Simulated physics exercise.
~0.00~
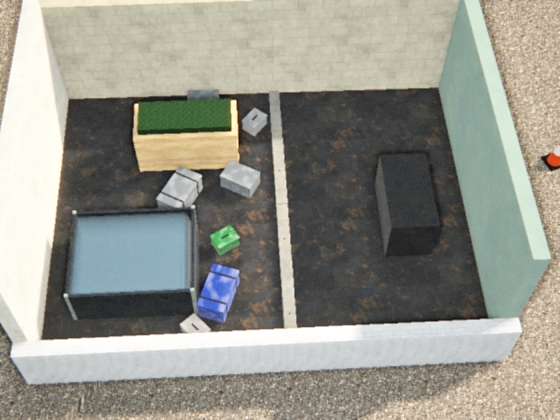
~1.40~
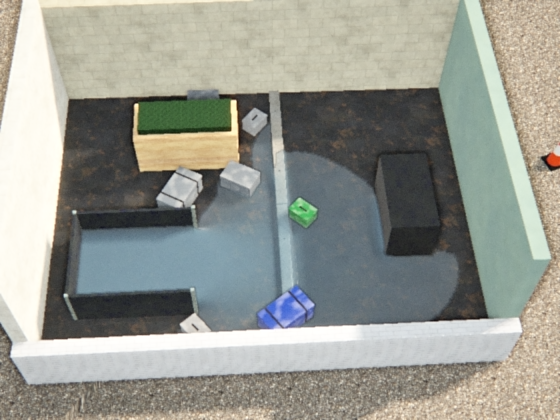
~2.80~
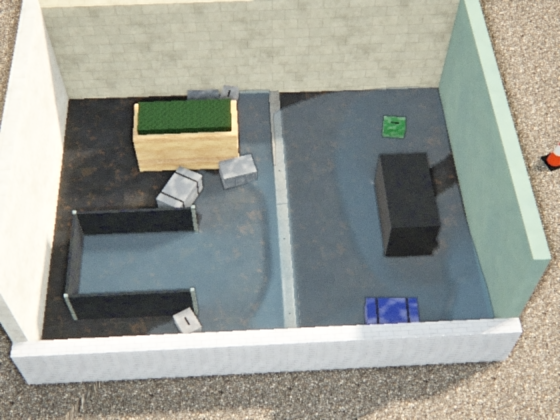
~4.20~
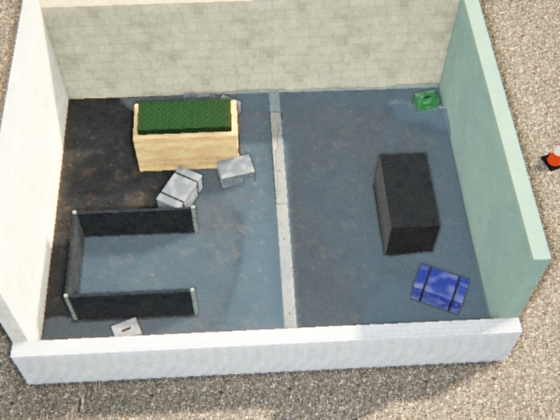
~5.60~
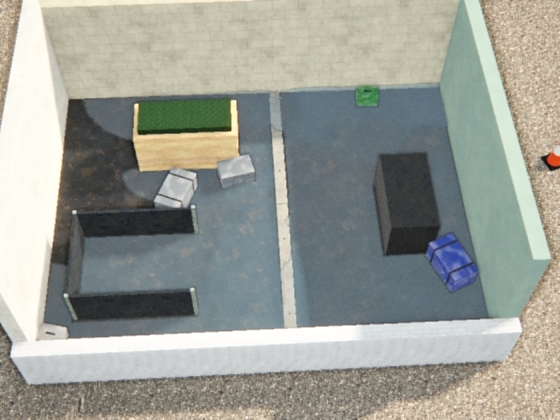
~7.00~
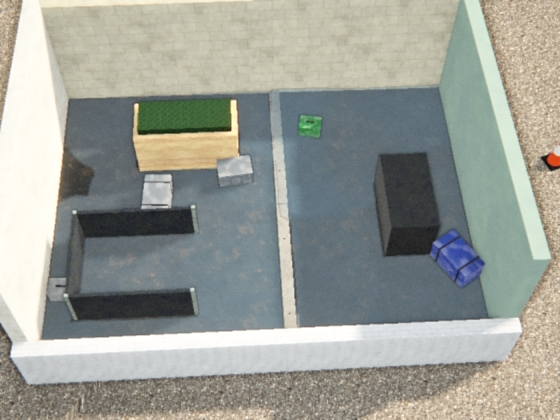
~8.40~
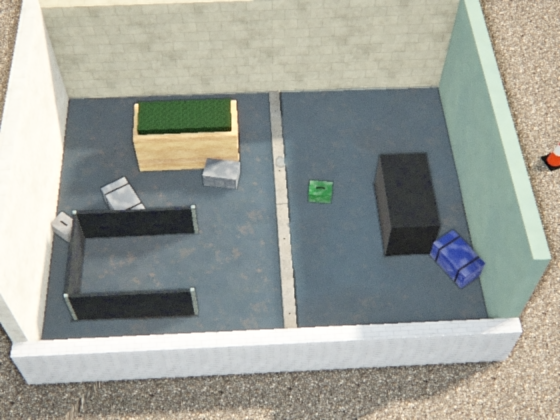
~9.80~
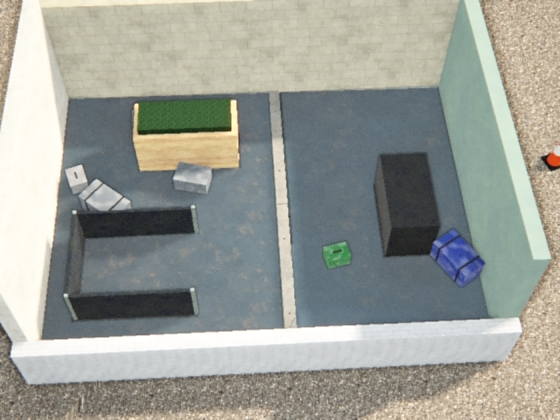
Water bursts from the right side of a dark-framed tank at the lower left of a walled, dark-floored compound, seen from above. A wooden box with a green top stands at the back left, grey crates lie around it, and a black block stands beyond a low pale kerb. The spreading water carries a green tote and a blue trunk rightward over the kerb. The trunk settles beside the block near the right wall, while the tote circles along the back and drifts down the block's left side. Several grey crates drift left, and water finally covers the floor.
